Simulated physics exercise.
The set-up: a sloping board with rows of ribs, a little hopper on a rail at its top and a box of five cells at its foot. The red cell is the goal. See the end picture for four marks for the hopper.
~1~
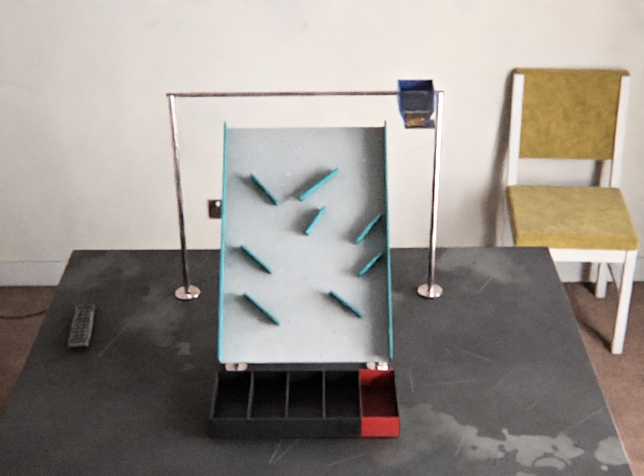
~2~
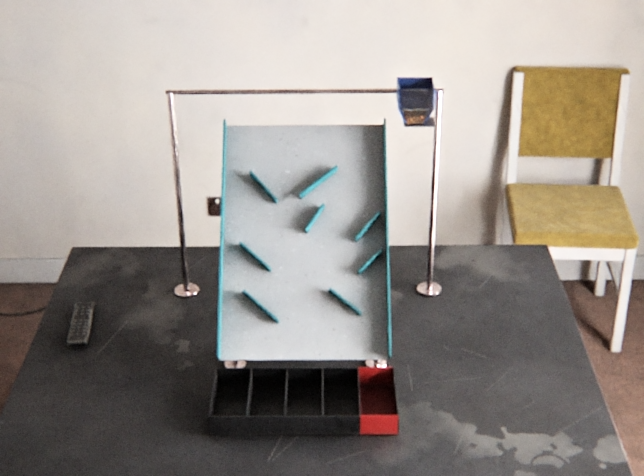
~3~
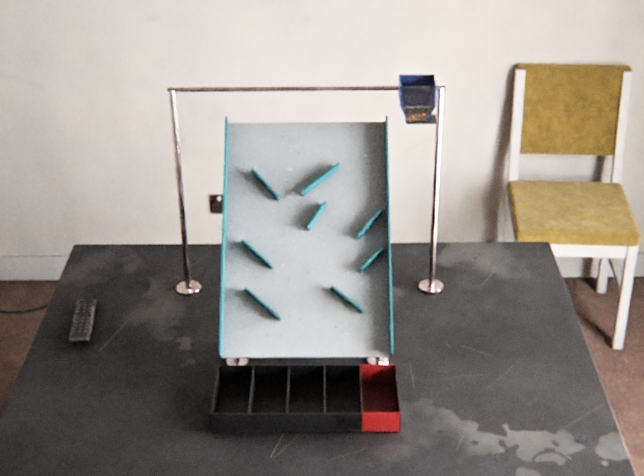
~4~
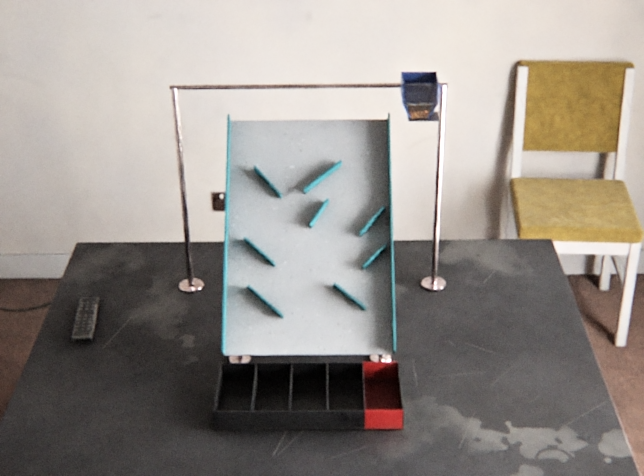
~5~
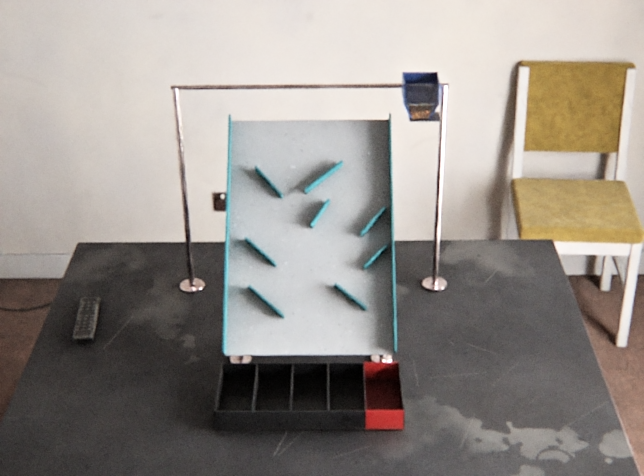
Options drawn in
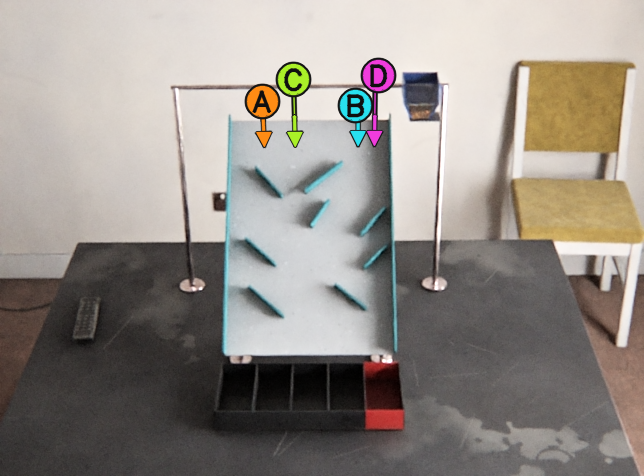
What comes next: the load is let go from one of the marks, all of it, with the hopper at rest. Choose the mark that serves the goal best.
Take B.
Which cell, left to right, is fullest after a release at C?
It is the third one.
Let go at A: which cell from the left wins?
It is the third one.
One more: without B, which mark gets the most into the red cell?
The answer is D.
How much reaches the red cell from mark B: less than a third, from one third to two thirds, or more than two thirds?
It is from one third to two thirds.
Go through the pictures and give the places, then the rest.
In the first frame, hopper at (415, 117), cereal balls, door shut.
In the second frame, ribs (250, 171) to (276, 199), (300, 194) to (337, 166), (306, 229) to (324, 203).
In the third frame, ribs (357, 236) to (382, 209), (242, 239) to (272, 266), (361, 269) to (384, 246).
In the fourth frame, ribs (248, 285) to (282, 315), (334, 283) to (365, 307).
In the fifth frame, red cell at (385, 418), number 5 of 5 from the left.
On the marked copy, mark A meets the board at (264, 141); mark B meets the board at (358, 140); mark C meets the board at (295, 141); mark D meets the board at (374, 140).
If A is chosen, none in the red cell, nearly all in other cells, a small part outside the box.
If B is chosen, about half in the red cell, about a third in other cells, a stray few outside the box.
If C is chosen, none in the red cell, nearly all in other cells, a small part outside the box.
If D is chosen, about a third in the red cell, about half in other cells, a stray few held on the board, a small part outside the box.
